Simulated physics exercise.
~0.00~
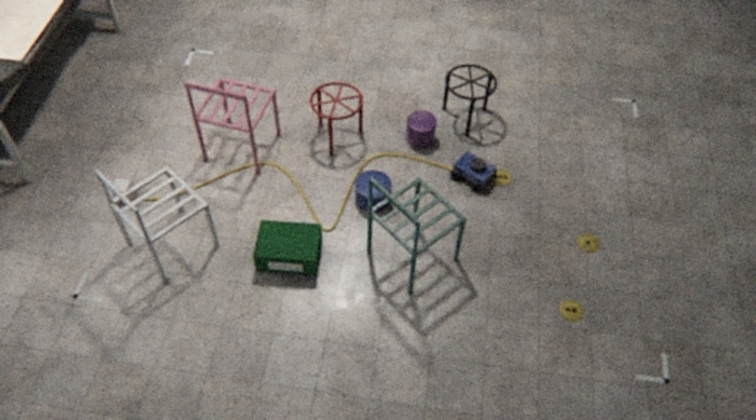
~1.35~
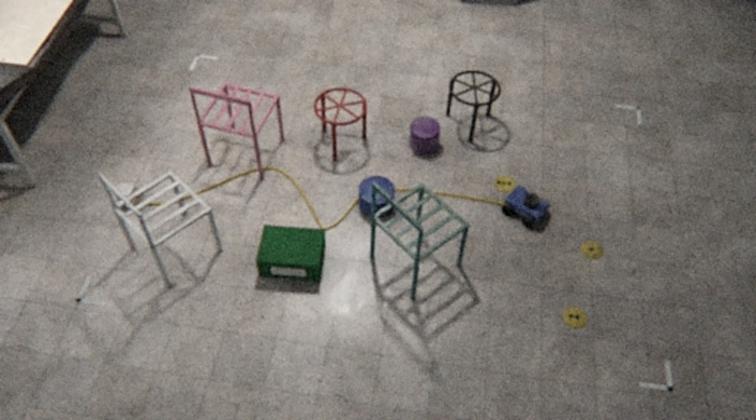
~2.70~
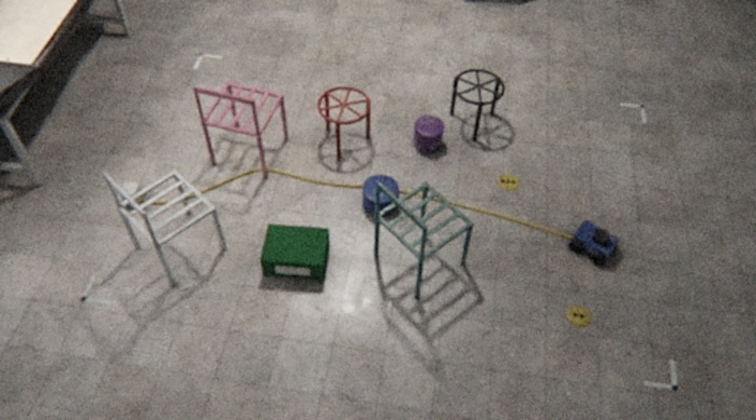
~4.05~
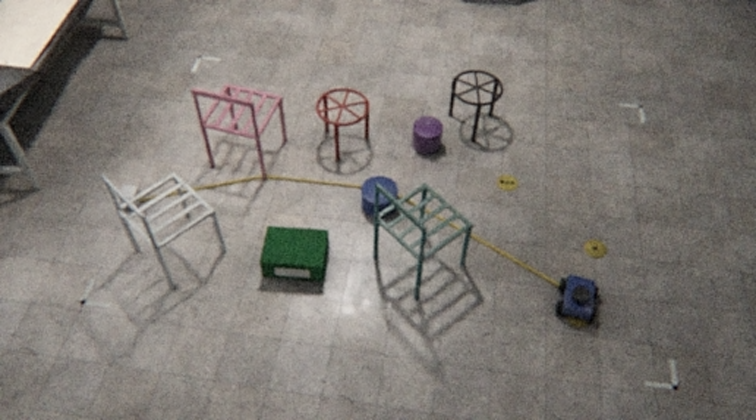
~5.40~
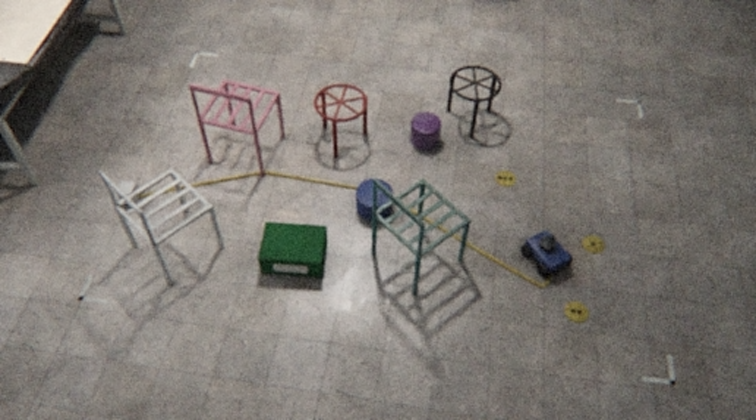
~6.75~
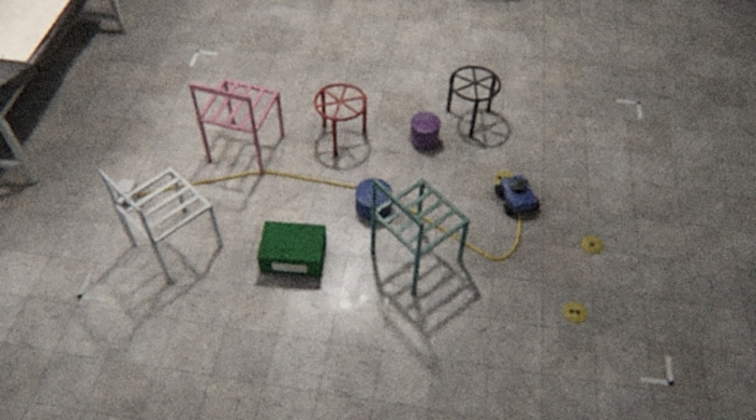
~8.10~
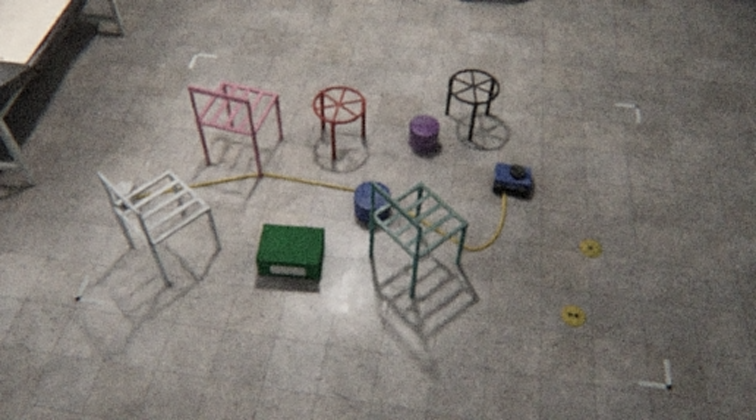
A small blue cart trailing a yellow lead starts near the black stool, with the lead winding among chairs, stools, tubs and a green carton. It rolls right and downward past one yellow mark to another, drawing the lead's curves straighter. It then turns down to the lowest mark, and the lead stretches nearly straight beneath the teal chair. As the cart heads back up and left, the blue tub beside that chair shifts slightly. The cart ends at the upper mark, the lead slack and curving behind it, with the chairs, stools and carton still in place.
